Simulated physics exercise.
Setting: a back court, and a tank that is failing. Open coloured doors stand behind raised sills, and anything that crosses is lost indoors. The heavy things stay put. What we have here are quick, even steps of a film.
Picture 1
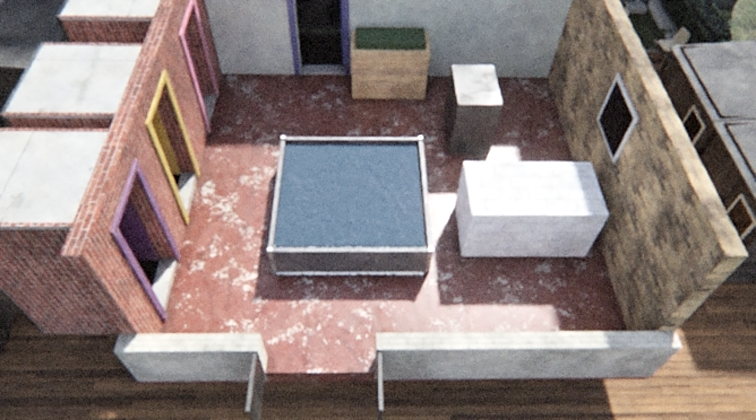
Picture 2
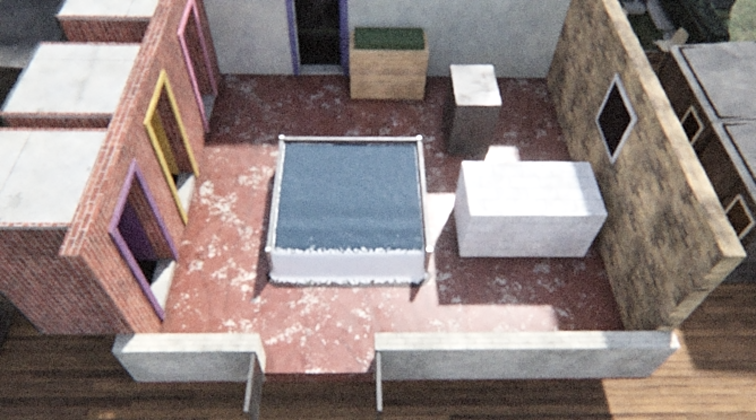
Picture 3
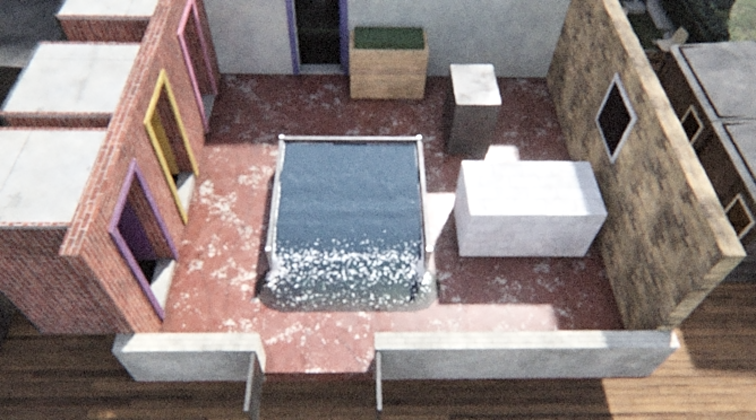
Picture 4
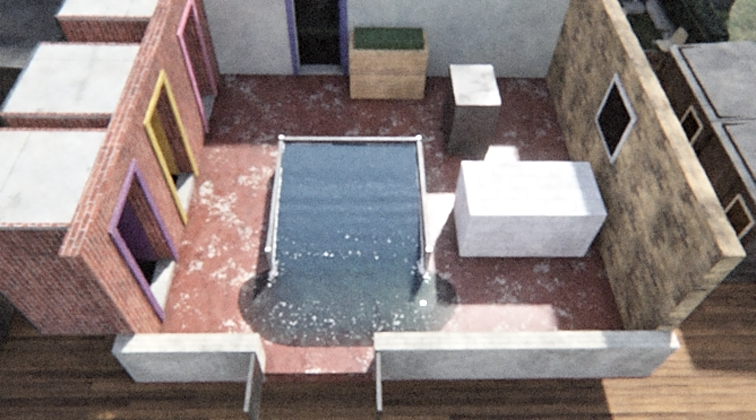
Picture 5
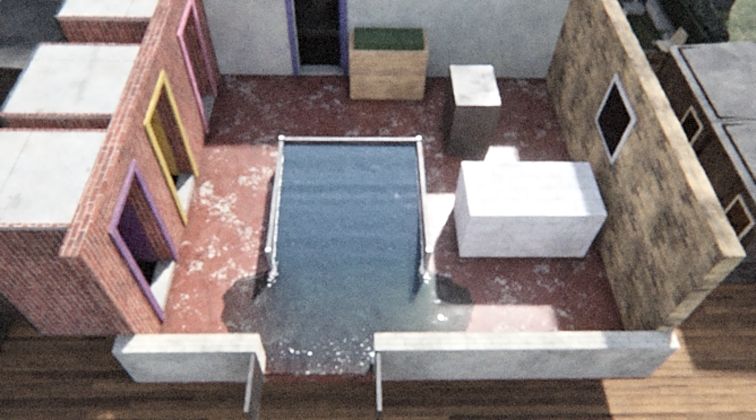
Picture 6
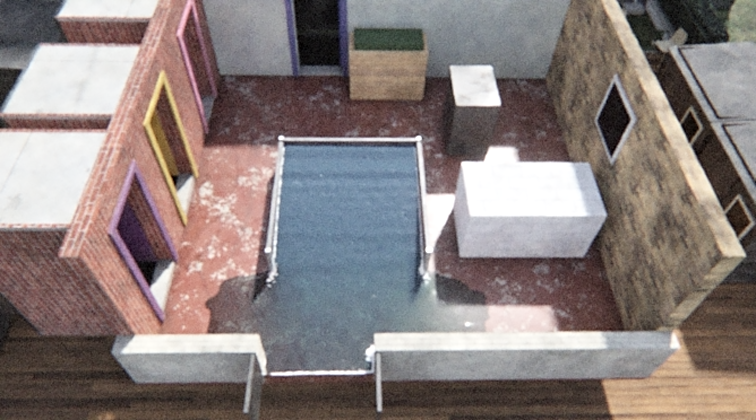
In a back court, water pours from a tank's open front and spreads across the red floor.
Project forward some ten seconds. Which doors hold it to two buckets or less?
The purple door doesn't overshoot the mark there, the pink door doesn't overshoot the mark there, the blue door doesn't overshoot the mark there, the yellow door doesn't overshoot the mark there.
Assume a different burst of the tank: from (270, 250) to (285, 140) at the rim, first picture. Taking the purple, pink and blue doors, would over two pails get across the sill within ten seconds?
Here's how it goes: The purple door surpasses the limit, the pink door surpasses the limit, and the blue door surpasses the limit.
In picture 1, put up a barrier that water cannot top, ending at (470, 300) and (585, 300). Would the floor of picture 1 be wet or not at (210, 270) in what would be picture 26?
That spot would be inundated.
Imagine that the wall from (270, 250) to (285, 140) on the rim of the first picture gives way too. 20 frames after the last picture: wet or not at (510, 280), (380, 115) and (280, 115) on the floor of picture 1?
Untouched, untouched, submerged.
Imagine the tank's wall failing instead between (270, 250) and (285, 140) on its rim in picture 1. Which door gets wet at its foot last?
I'd pick the blue door.
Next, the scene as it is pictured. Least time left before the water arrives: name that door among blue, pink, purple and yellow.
My answer is the purple door.
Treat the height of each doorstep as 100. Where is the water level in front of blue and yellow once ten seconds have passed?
I'd put the first at close to 60 per cent and the second at close to 10 per cent.
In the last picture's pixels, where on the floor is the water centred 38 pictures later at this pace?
Close to (407, 250).
A moment on, water covers 20 % of the floor; the purple door not reached, the pink door not reached, the blue door not reached, the yellow door not reached.
Next, water covers 25 % of the floor; the purple door wet at the sill, nothing in, the pink door not reached, the blue door not reached, the yellow door not reached.
Then, water covers 40 % of the floor; the purple door wet at the sill, nothing in, the pink door not reached, the blue door not reached, the yellow door wet at the sill, nothing in.
Later, water covers 65 % of the floor; the purple door wet at the sill, nothing in, the pink door wet at the sill, nothing in, the blue door not reached, the yellow door wet at the sill, nothing in.
In the end, water covers 85 % of the floor; the purple door wet at the sill, nothing in, the pink door wet at the sill, nothing in, the blue door wet at the sill, nothing in, the yellow door wet at the sill, nothing in.
